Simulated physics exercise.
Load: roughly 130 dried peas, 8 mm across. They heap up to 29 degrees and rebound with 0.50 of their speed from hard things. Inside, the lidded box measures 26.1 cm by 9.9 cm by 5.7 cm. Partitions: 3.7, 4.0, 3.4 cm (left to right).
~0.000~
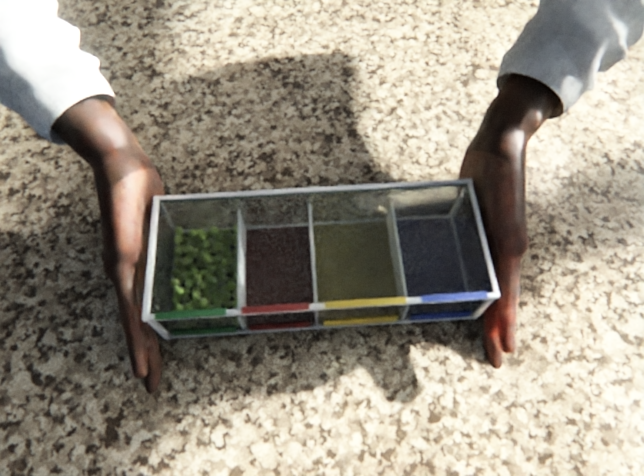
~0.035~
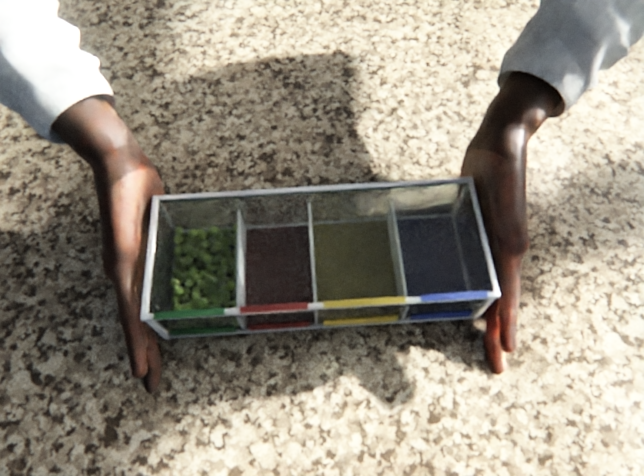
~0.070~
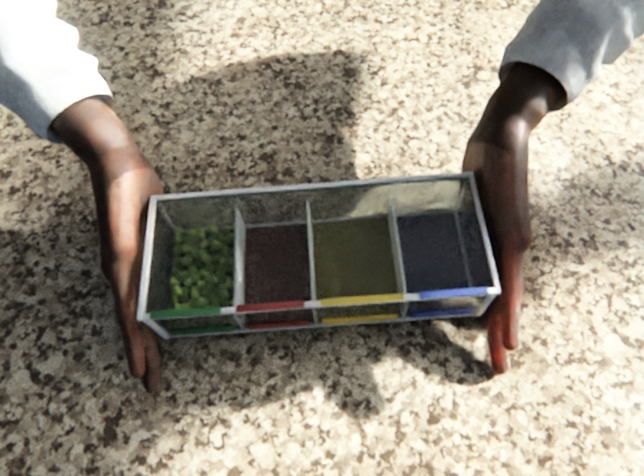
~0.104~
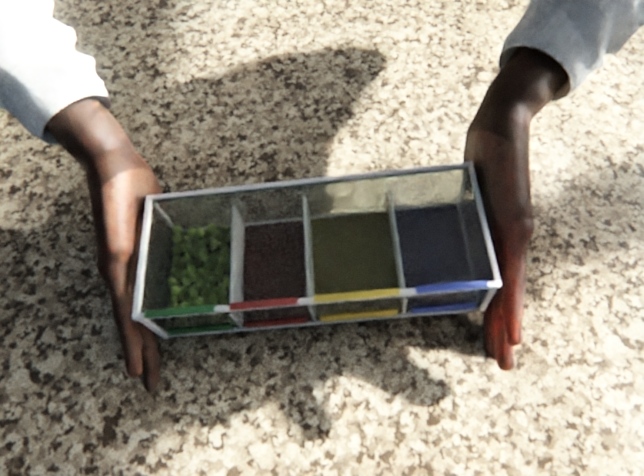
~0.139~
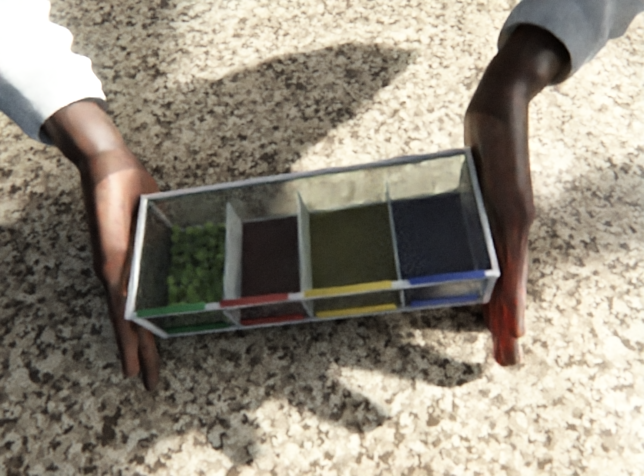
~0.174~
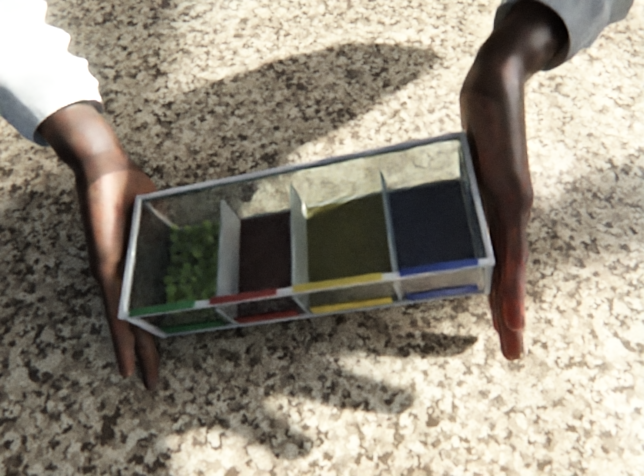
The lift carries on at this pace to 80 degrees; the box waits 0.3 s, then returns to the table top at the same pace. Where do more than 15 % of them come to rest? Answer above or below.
Red: Below, blue: Below, green: Above, yellow: Below.
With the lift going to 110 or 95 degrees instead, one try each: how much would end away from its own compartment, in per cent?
Some 0 and 0 per cent.
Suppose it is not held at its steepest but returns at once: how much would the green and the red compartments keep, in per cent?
Then: Green 100, red 0.
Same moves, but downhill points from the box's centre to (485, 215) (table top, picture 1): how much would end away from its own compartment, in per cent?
Some 50 per cent.
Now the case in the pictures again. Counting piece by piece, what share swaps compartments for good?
Some 0 per cent.
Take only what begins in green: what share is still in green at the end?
Roughly 100 per cent.
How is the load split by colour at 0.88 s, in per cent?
Red 0, blue 0, green 100, yellow 0.
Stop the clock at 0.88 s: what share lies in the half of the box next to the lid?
Some 10 per cent.
After 0.88 s, tilt 80 degrees; green 100 %.
After 1.35 s, tilt 45 degrees; green 100 %.
After 1.90 s, tilt 0 degrees; green 100 %.
At rest (2.6 s), red 0 %, blue 0 %, green 100 %, yellow 0 %.
